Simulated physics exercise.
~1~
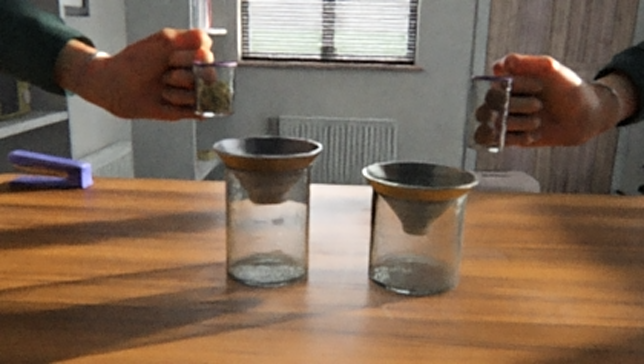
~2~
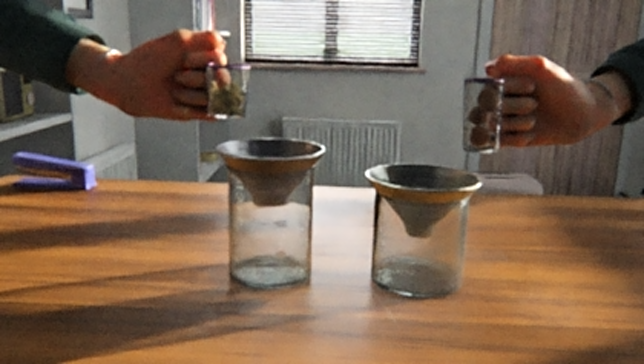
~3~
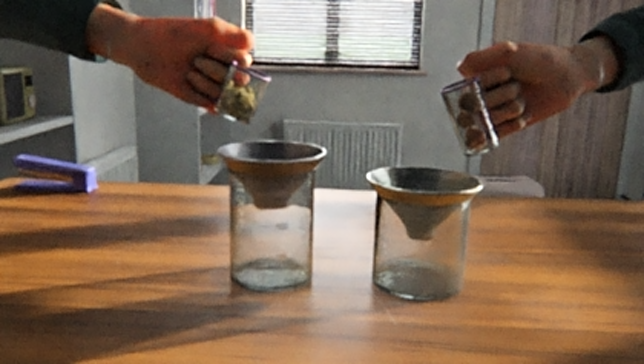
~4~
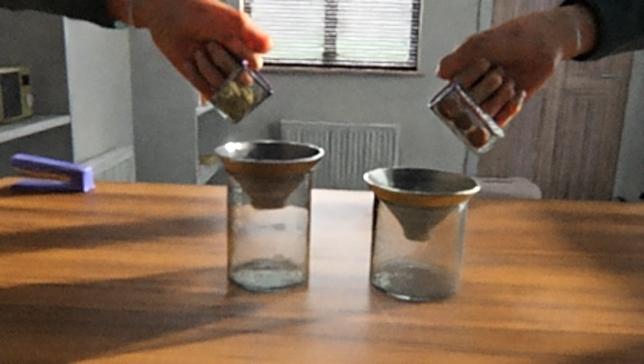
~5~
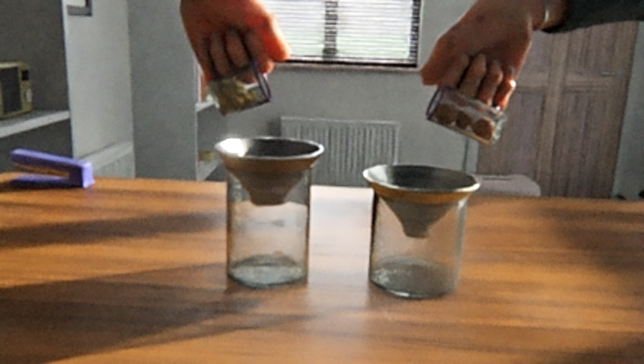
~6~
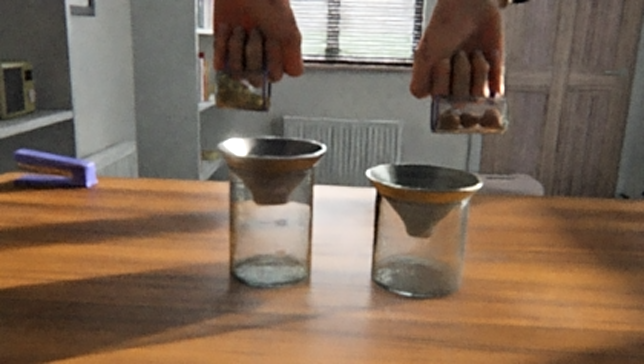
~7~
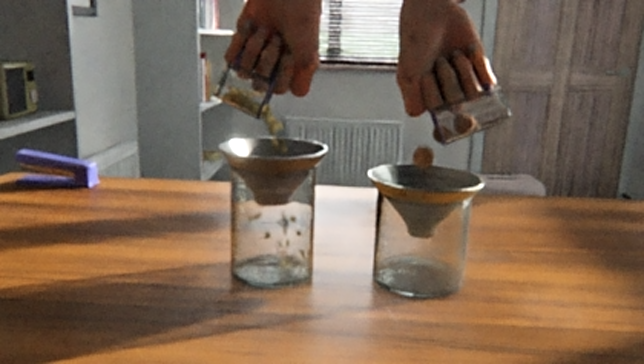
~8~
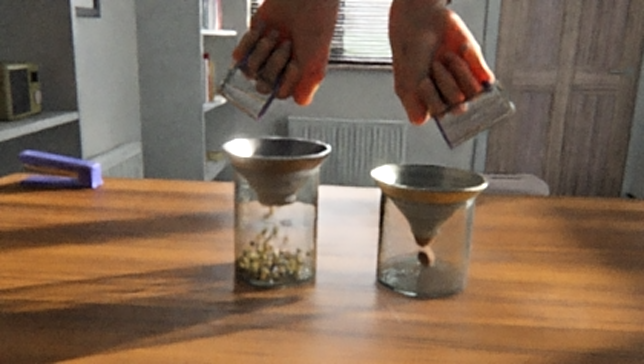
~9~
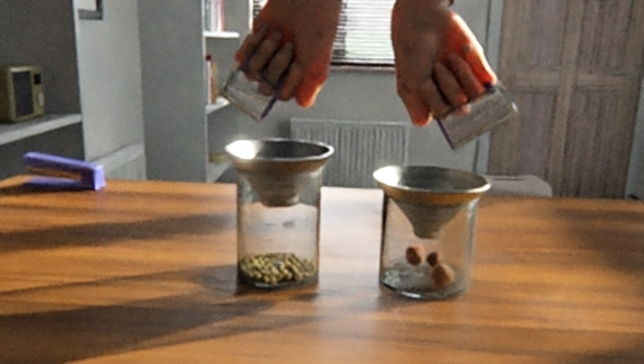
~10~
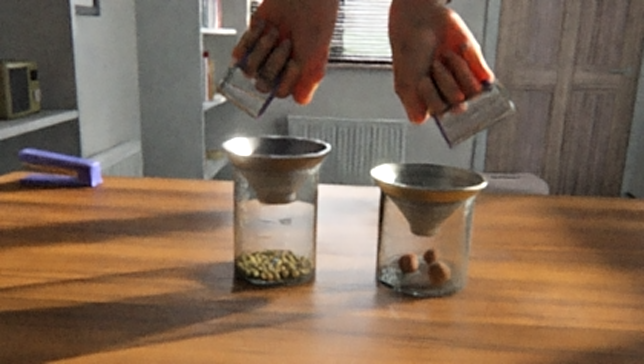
The clip opens on two clear jars standing on a wooden table, each topped with a funnel, while a hand on either side holds a small clear cup upright. The hands move inward above the funnels and gradually tip the cups onto their sides. Small greenish pieces start spilling from the left cup and drop through its funnel, while larger brown, roundish pieces leave the right cup slightly later. The left jar quickly collects most of its pieces as the brown ones pass down the right funnel. Finally, both batches rest at the bottoms of their jars, beneath the overturned cups.
